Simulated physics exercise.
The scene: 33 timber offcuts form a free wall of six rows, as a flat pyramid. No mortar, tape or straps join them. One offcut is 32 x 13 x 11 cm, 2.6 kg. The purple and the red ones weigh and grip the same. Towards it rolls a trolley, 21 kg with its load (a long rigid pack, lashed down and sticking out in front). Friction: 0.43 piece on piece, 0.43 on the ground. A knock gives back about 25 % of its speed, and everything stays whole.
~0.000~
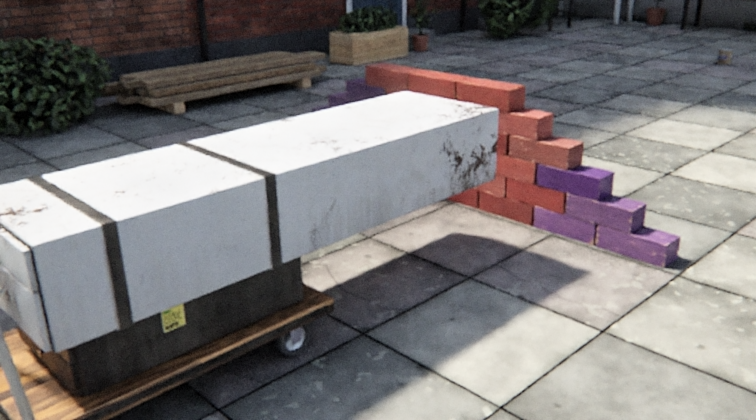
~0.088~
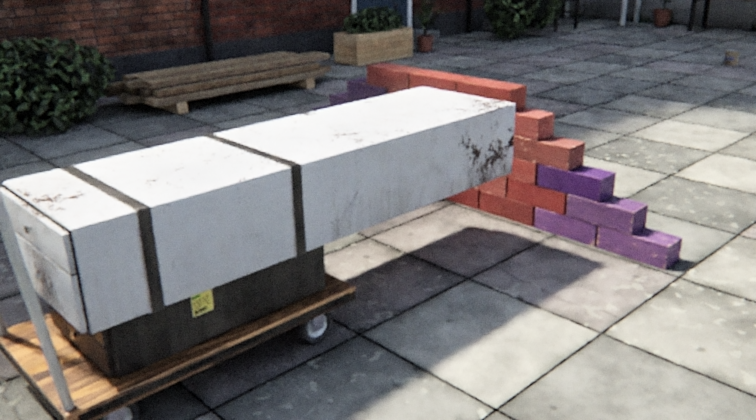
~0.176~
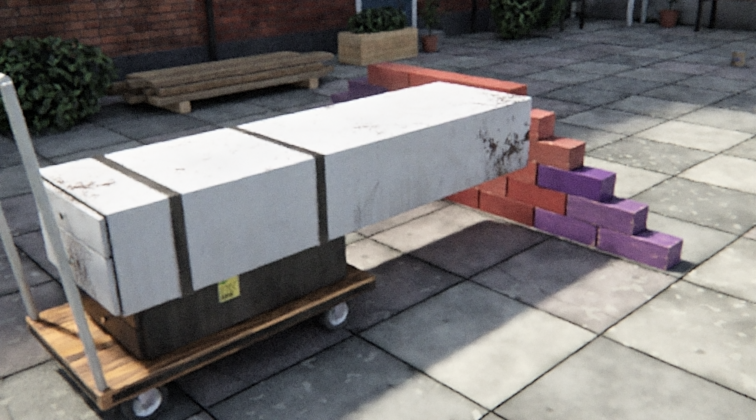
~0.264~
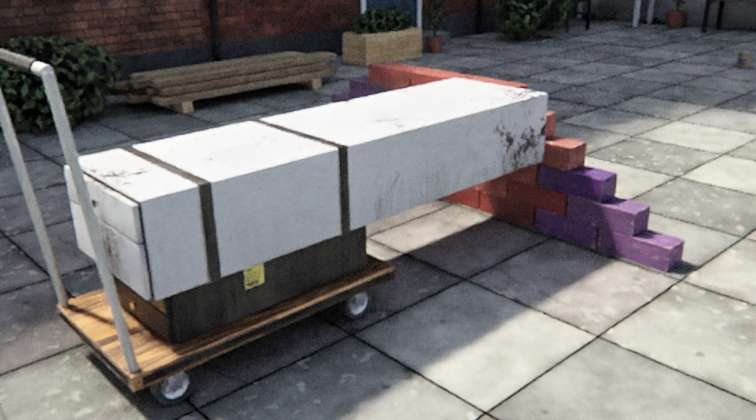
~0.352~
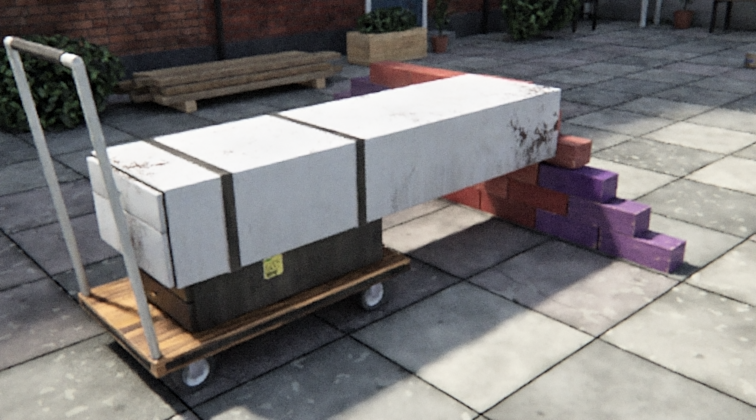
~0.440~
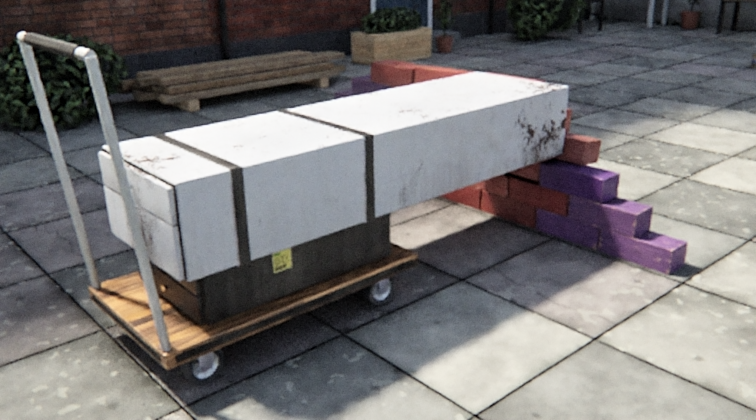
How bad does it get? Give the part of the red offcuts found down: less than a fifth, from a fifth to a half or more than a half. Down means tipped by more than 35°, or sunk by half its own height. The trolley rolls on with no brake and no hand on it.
Ending down: From a fifth to a half.
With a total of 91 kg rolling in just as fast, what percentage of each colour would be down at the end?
In that case purple 0, red 30 per cent.
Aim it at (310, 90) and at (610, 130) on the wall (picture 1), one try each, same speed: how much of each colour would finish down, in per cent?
Purple 30 then 20, red 0 then 20 per cent.
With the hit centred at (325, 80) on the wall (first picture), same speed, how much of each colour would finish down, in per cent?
In that case purple 20, red 0 per cent.
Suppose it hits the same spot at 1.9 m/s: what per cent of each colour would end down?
In that case purple 0, red 30 per cent.
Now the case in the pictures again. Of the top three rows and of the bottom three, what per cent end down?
Top 50, bottom 0 per cent.
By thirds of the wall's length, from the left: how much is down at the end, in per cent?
Left 0, middle 30, right 30 per cent.
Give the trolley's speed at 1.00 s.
Near 0.3 m/s.
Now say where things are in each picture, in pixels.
In the first picture (places mark the middle of the side facing us; the camera moves round a little), load (489, 133) 41 cm short of the wall; top red offcut (482, 96); top purple offcut (365, 94); nothing disturbed.
In the second picture, load (506, 128) 29 cm short of the wall; top red offcut (482, 96).
In the third picture, load (523, 122) 17 cm short of the wall.
In the fourth picture, load (539, 116) 6 cm short of the wall.
In the fifth picture, load (552, 112) 28 mm into the wall's line; 5 disturbed, none down.
In the sixth picture, load (559, 109) 8 cm into the wall's line; top purple offcut (370, 91); steepest lean 8°, the offcut at (592, 153); 7 disturbed, none down.
After 0.52 s, load 11 cm past the wall's line, still rolling; none of the 20 red offcuts down (0 of 33 in all colours); top red offcut leaning 15°.
After 0.66 s, load 16 cm past the wall's line, still rolling; 6 of the 20 red offcuts down (6 of 33 in all colours); top red offcut leaning 51°, 14 cm lower.
After 0.80 s, load 21 cm past the wall's line, still rolling; 7 of the 20 red offcuts down (7 of 33 in all colours); top red offcut on its side.
After 1.00 s, load 27 cm past the wall's line, still rolling; 7 of the 20 red offcuts down (7 of 33 in all colours); top red offcut on its side.
At rest (1.6 s), load 41 cm past the wall's line, still rolling; 7 of the 20 red offcuts down (7 of 33 in all colours); top red offcut on its side; top purple offcut unmoved. That is 35 per cent. As the last picture would show them, middles, top red offcut near (543, 165), top purple offcut near (378, 89).
